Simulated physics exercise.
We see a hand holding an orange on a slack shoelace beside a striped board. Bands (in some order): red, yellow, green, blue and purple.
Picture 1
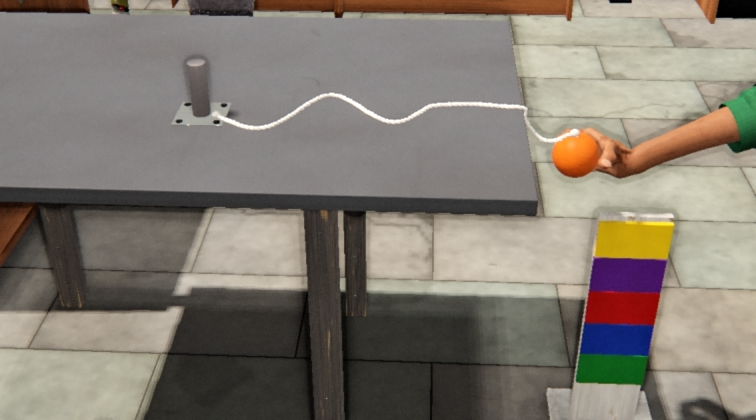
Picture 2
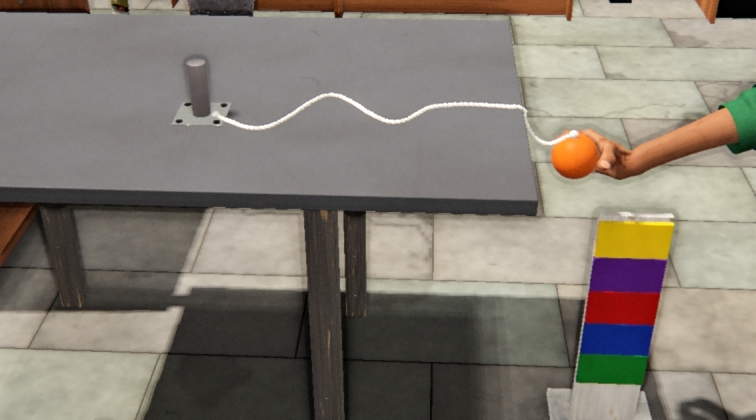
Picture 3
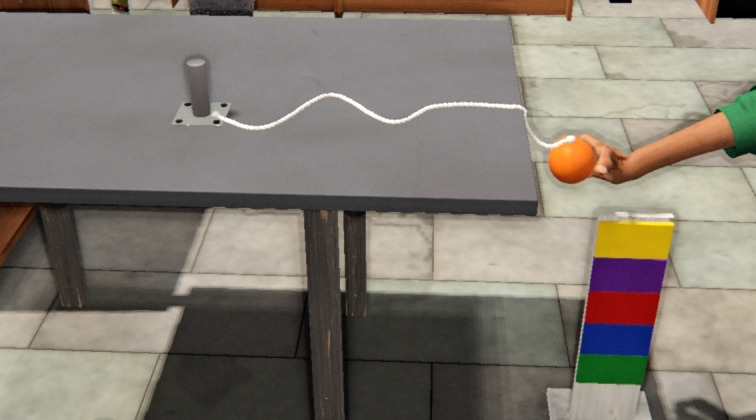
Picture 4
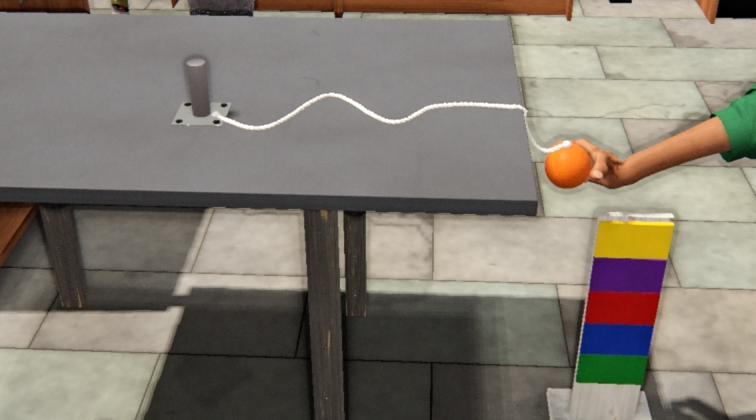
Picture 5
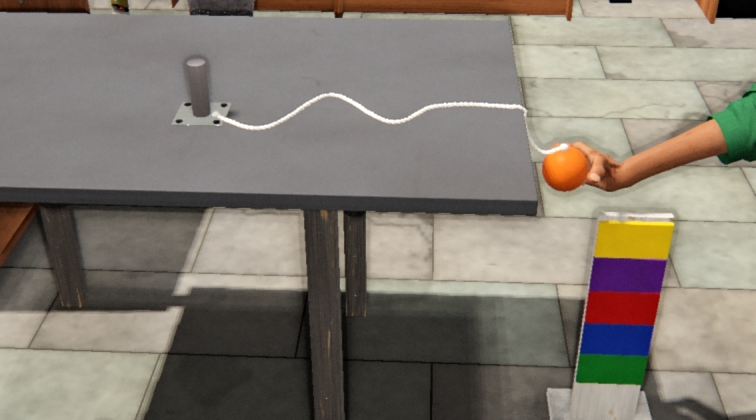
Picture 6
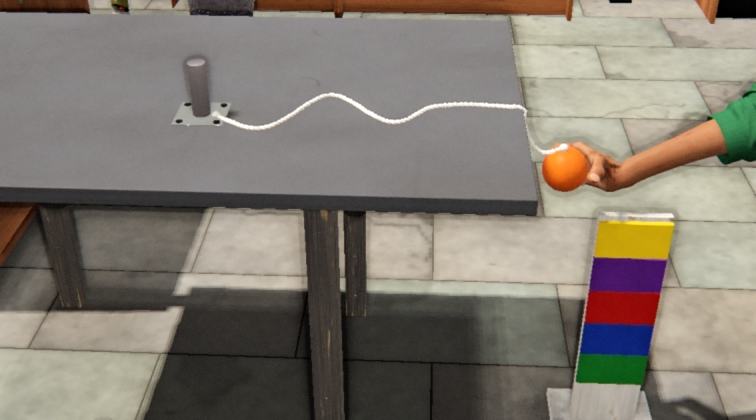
A hand reaching in from the right holds an orange just past the end of a dark grey table, seen from slightly above in a room with pale stone floor tiles. A slack white shoelace winds across the tabletop from a grey post to the orange, and below right stands a board striped yellow, purple, red, blue and green. The hand lowers the orange slightly, easing it left, then keeps nearly still, while the view stays fixed.
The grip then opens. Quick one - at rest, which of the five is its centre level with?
At purple.
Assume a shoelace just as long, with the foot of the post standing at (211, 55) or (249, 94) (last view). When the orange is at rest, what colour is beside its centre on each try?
Yellow; red.
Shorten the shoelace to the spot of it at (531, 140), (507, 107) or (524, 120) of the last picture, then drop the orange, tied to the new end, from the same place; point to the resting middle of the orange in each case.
In order, roughly (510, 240), (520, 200) and (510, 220).
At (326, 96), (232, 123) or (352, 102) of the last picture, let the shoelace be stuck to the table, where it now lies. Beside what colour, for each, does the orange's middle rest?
Each in turn comes out as yellow, purple, yellow.
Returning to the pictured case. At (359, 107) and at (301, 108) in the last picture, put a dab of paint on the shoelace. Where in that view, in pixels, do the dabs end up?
They finish close to (418, 112) and close to (333, 113).
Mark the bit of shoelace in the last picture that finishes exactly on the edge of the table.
Go for the one at (435, 107).
Early on, orange near (508, 246); level with yellow.
Midway, orange near (510, 270); level with purple.
Finally, orange near (517, 273); level with purple. Its middle rests at the purple band.
